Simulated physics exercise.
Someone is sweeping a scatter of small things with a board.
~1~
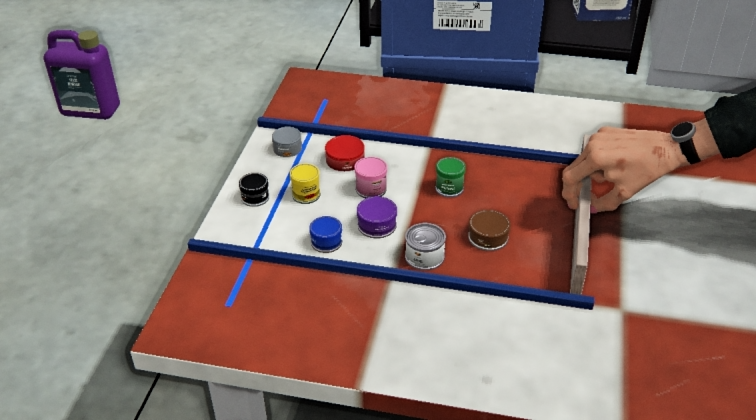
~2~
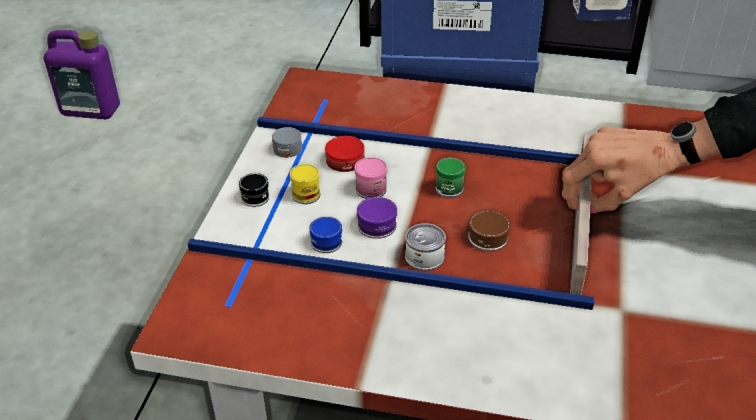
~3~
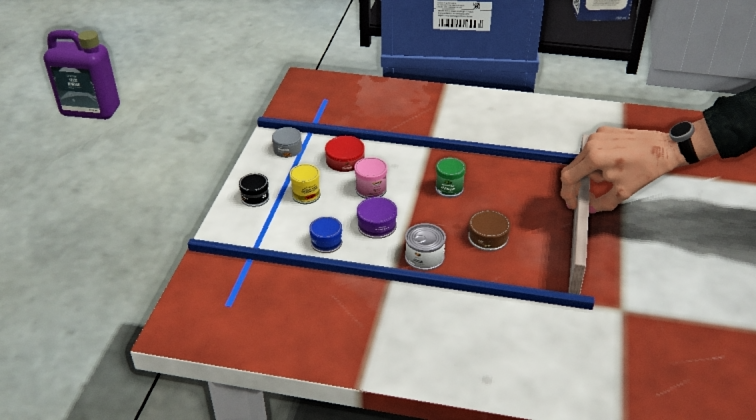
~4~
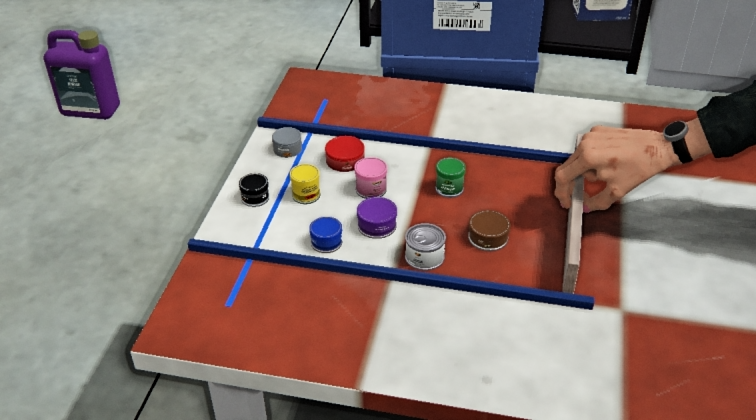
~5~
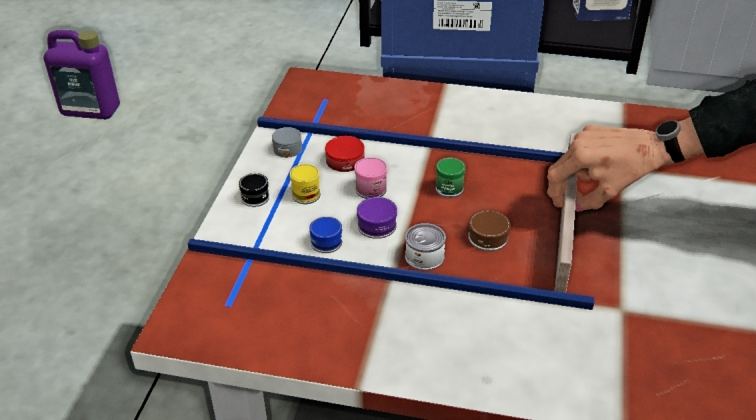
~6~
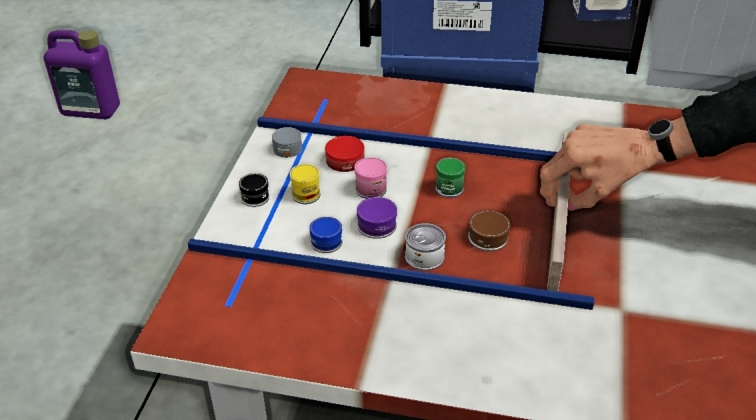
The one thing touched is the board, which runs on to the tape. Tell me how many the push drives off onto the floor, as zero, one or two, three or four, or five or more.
One or two, I think.
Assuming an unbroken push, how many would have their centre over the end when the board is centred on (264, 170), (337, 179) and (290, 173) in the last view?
Past-the-end tally - position 1: 5, position 2: 0, position 3: 1.
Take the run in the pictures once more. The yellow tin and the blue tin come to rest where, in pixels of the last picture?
One ends up near (240, 179) and the other near (208, 229).
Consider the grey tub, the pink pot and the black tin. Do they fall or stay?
The grey tub stays put; the pink pot stays put; the black tin comes off.
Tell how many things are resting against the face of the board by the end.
That would be 5 of them.
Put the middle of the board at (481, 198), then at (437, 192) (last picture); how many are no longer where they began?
By then 1, and later 4.
Early on, none off yet; black tin at rest near (254, 190); grey tub at rest near (287, 142); yellow tin at rest near (305, 184).
Finally, the number that fall off is one or two; lost, black tin.
